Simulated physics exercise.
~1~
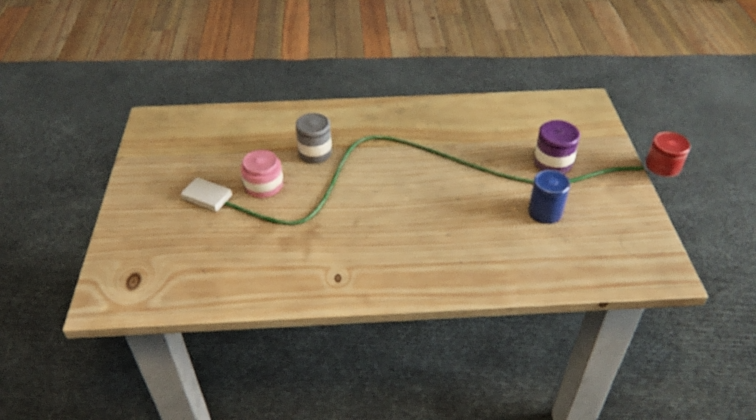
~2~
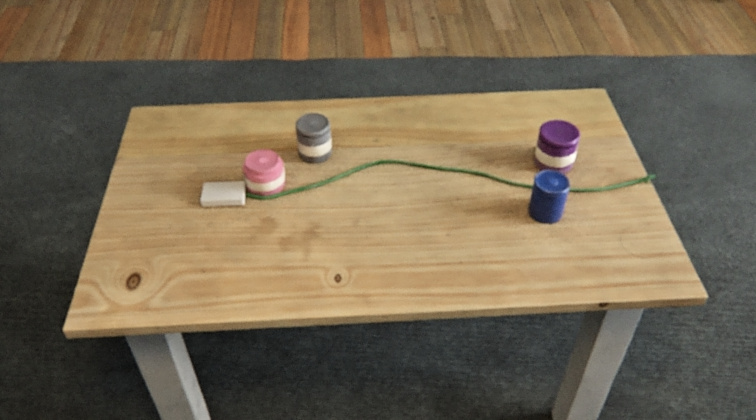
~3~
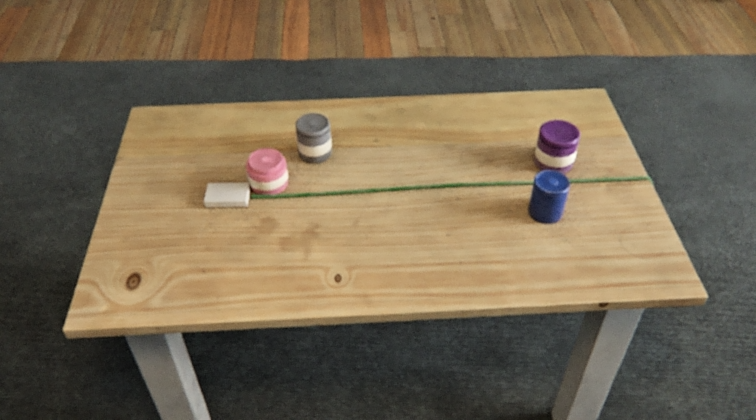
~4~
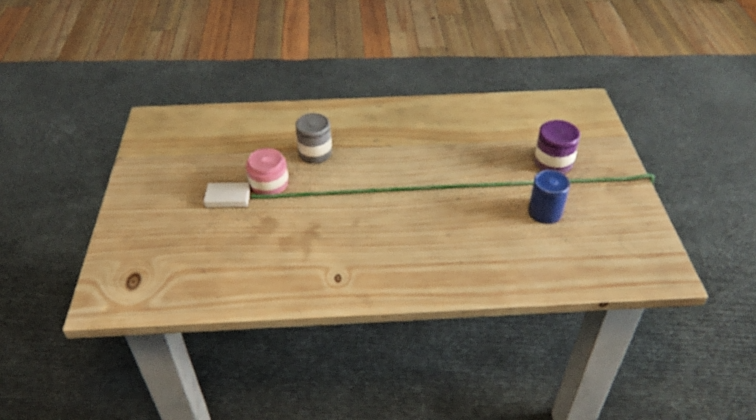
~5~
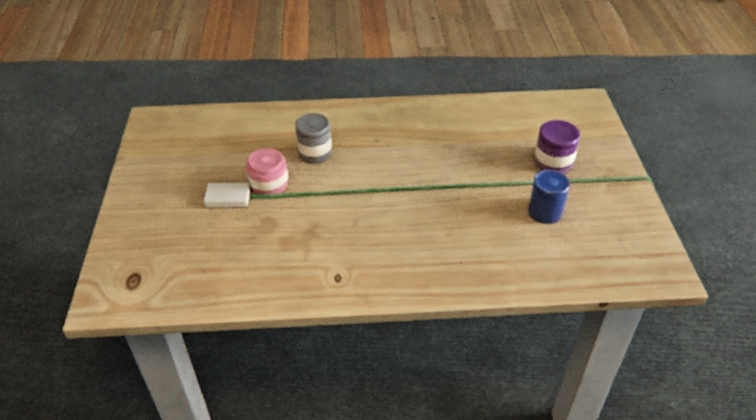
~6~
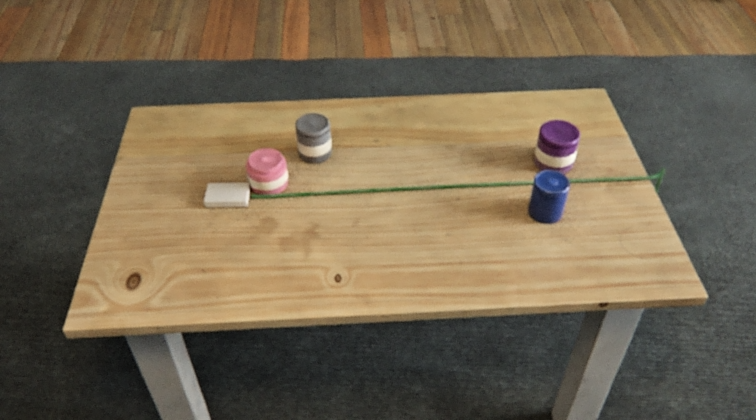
A pale wooden sideboard stands on a dark grey rug, seen from above and in front, with wooden flooring behind. A white phone lies at the left beside a pink jar, a grey canister sits behind them, and a purple tin and blue tub stand at the right. A green cable winds from the phone to a red speaker at the right edge. The speaker drops out of sight, and the cable straightens, drawing the phone slightly right. The pink jar shifts a little. Finally the cable stretches taut over the edge, the phone and containers still on top.
